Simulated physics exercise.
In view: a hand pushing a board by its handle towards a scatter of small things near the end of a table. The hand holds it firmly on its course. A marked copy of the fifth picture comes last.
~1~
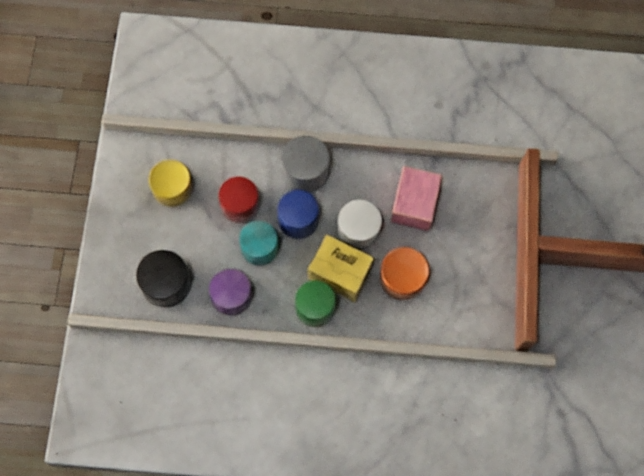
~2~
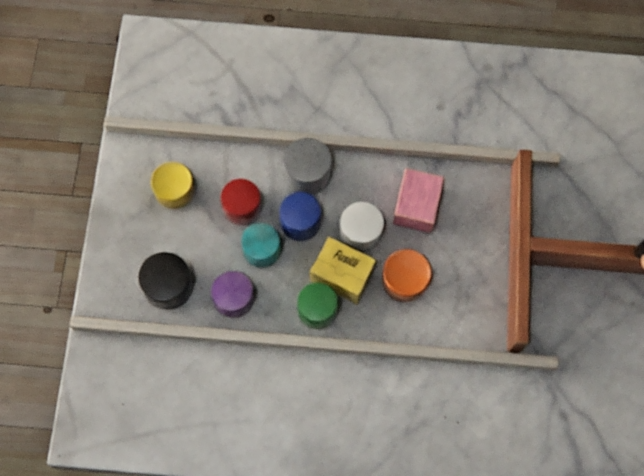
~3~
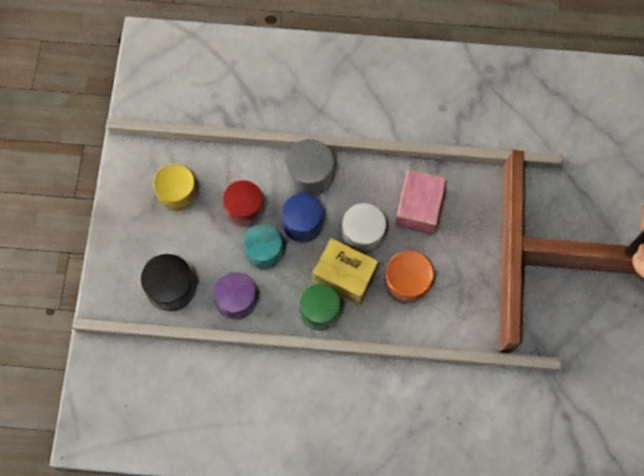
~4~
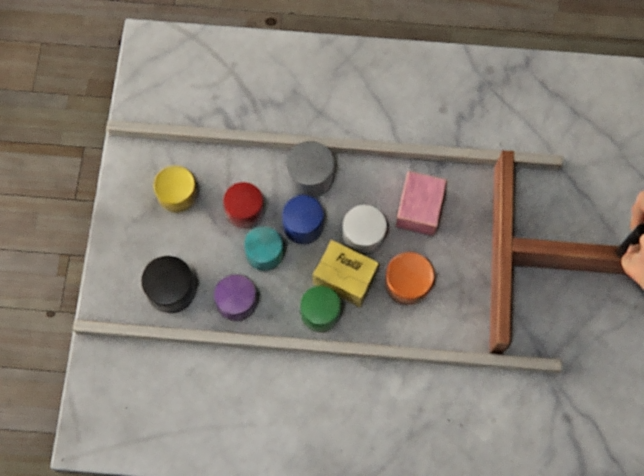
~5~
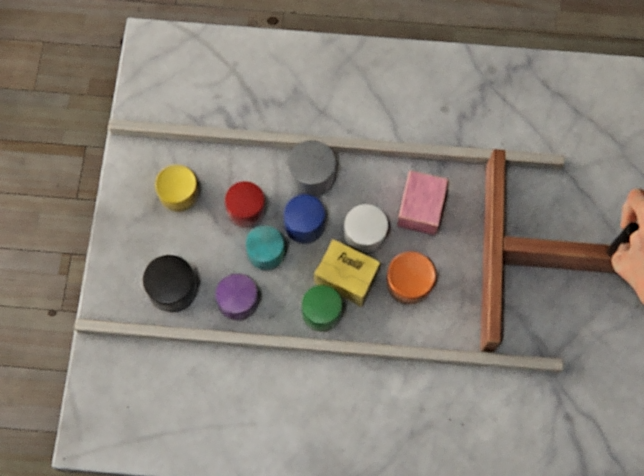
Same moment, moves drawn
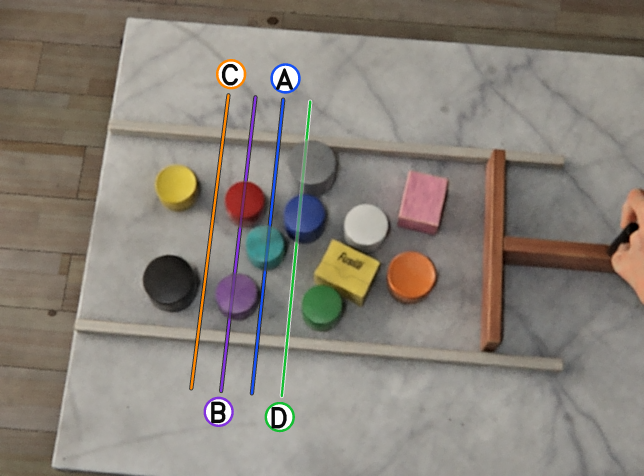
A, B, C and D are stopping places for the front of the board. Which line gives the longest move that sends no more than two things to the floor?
At C, and not beyond.
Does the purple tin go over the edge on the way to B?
No.
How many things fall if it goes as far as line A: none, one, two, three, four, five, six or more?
The count is none.
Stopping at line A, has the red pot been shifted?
By then, yes.
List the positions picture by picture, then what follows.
Pink block (416, 199); yellow tub (171, 184); purple tin (231, 292), in the first picture.
Board (524, 243); green tin (318, 306), in the second picture.
Board (516, 243); white pot (364, 228), in the third picture.
Board (506, 243); turquoise tin (264, 249), in the fourth picture.
Board (497, 242); blue tin (304, 219); grey pot (312, 169); yellow packet (347, 273), in the fifth picture.
On the marked copy, A at (268, 239); B at (239, 237); C at (211, 234); D at (297, 241).
With C. Early on, board (394, 234); pink block (369, 200); blue tin (288, 216).
Further on, board (291, 226); yellow tub (153, 187); black tin (156, 288).
At the end, board (213, 219); yellow tub (96, 203); black tin (84, 294); none fallen.
As for the rest, A is within the limit but short; B is within the limit but short; D is within the limit but short.
